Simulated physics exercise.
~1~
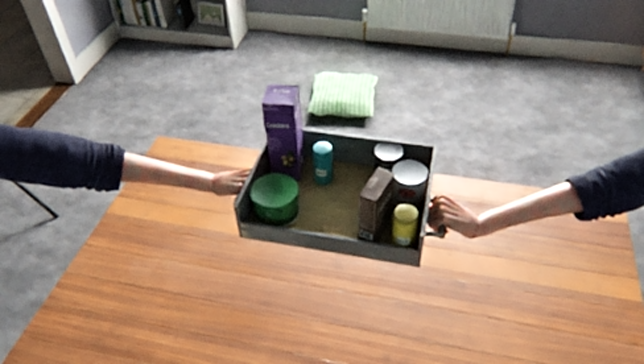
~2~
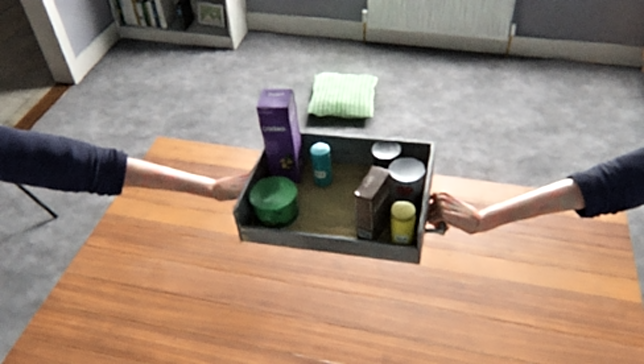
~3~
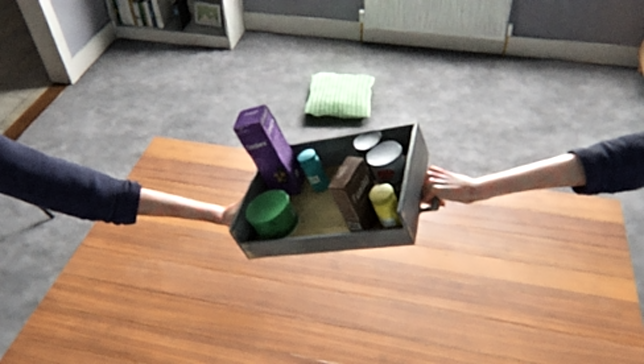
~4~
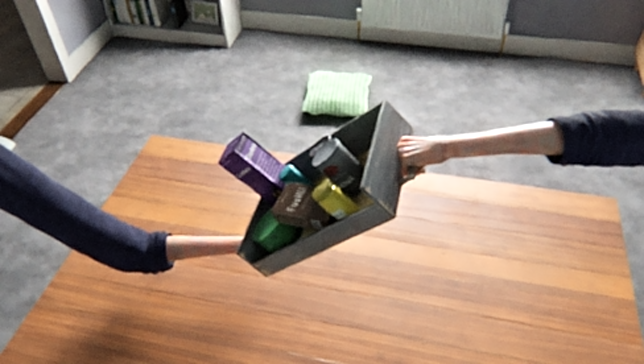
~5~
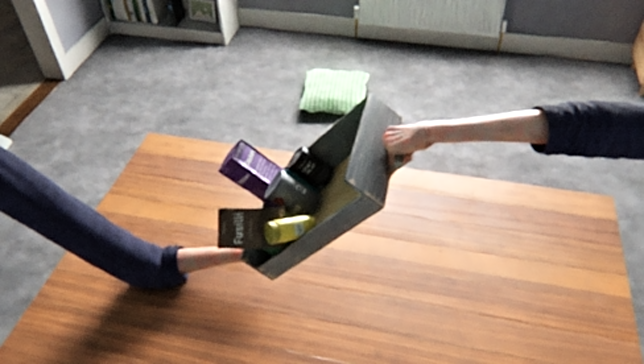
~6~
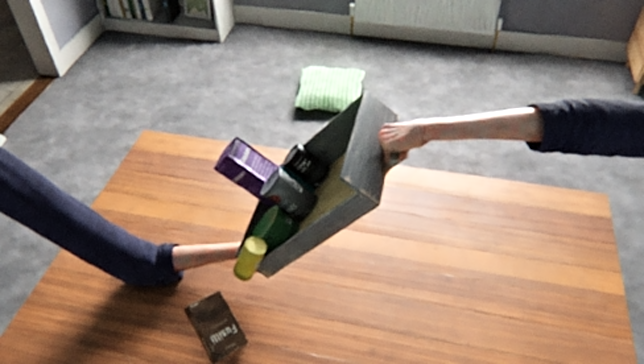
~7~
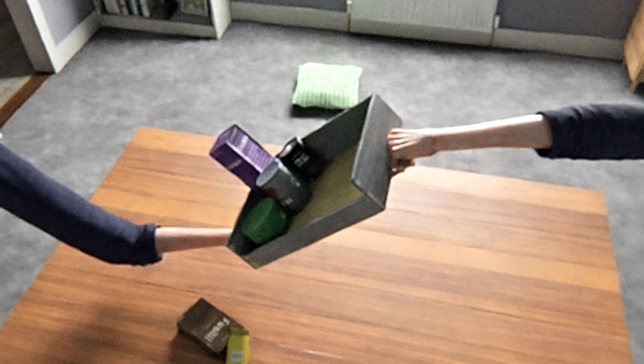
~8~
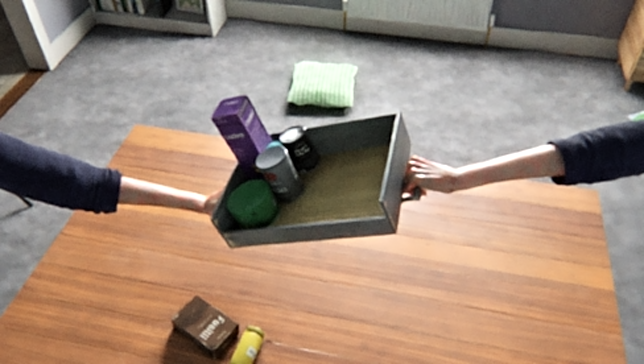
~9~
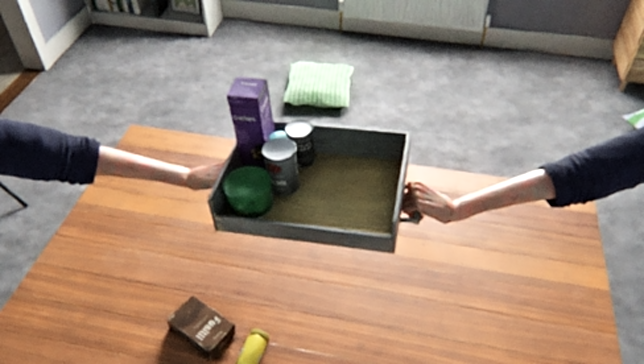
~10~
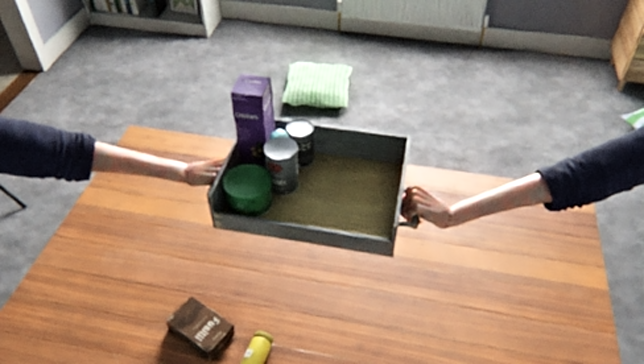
Two hands hold a dark, open crate above a wooden table, seen from above in a grey-carpeted room with a pale green cushion and a radiator behind. Inside stand a tall purple carton, a green tub and a turquoise shaker on the left, with a brown packet, a yellow shaker and two tins on the right. The hands tip the crate steeply, left side down, and its contents lean and slide left. The brown packet falls onto the table, followed by the yellow shaker. The crate is levelled again, with the carton, tub and tins gathered at its left, while the packet and yellow shaker lie on the table.
